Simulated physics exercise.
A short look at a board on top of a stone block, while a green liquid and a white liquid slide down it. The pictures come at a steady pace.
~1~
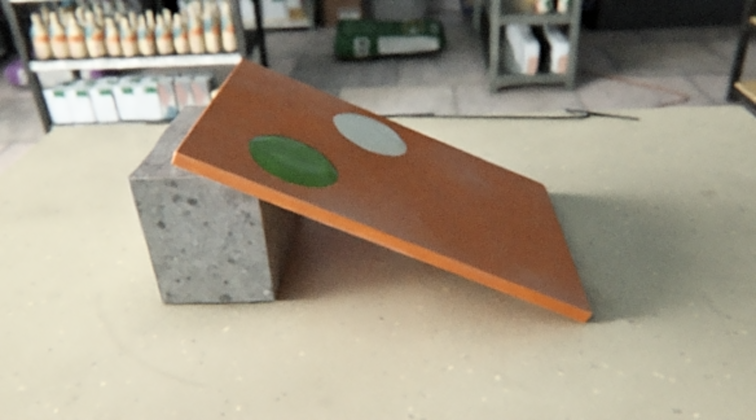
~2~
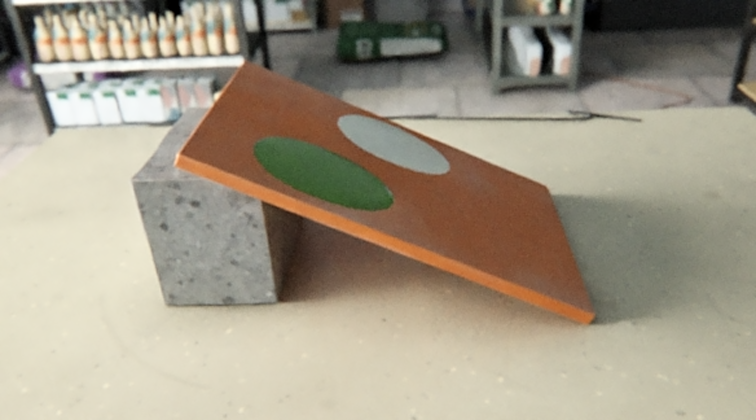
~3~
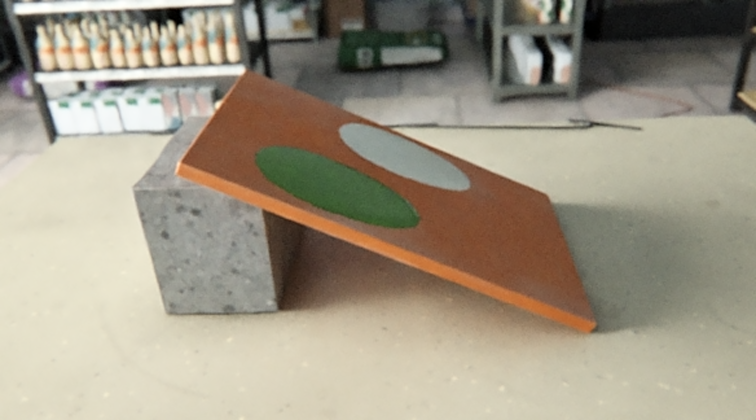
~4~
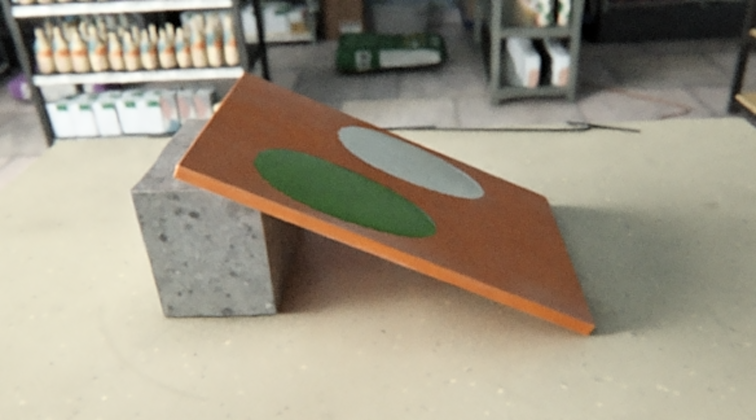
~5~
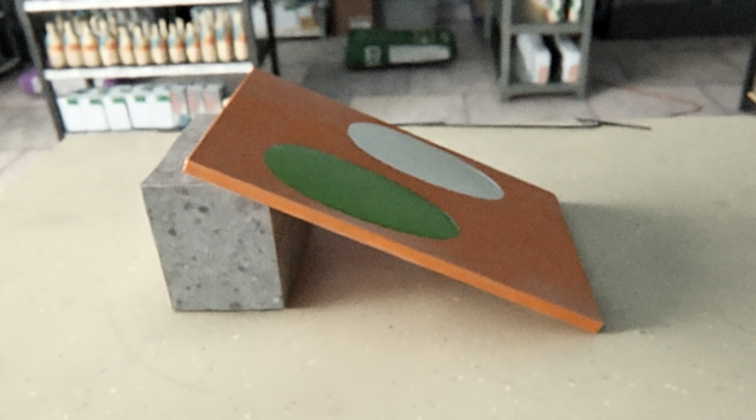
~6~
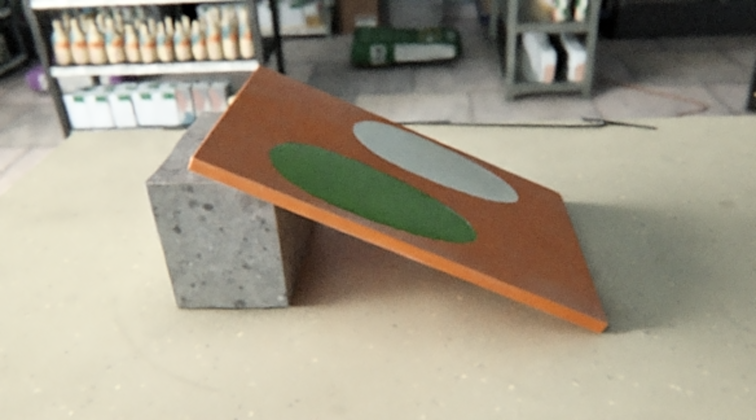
A green liquid and a white liquid spread down a tilted board on a pale surface, seen from the front and slightly above, with blurred shelves behind. The orange-brown board leans on a speckled grey block at left, green nearer the viewer and white behind. Both patches stretch down to the right into long ovals, quickly at first, then more slowly, while the camera shifts slightly.
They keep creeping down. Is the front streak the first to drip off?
No, the back one drips off first.
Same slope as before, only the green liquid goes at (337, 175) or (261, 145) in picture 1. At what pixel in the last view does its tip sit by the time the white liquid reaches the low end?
About (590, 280), then about (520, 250).
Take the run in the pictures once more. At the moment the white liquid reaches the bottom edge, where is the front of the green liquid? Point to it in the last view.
Its tip should be around (538, 258) in the last picture.
Soon after, the green liquid is three quarters of the way down; the white liquid is close to the edge.
In the end, the green liquid is three quarters of the way down; the white liquid is at the low edge.
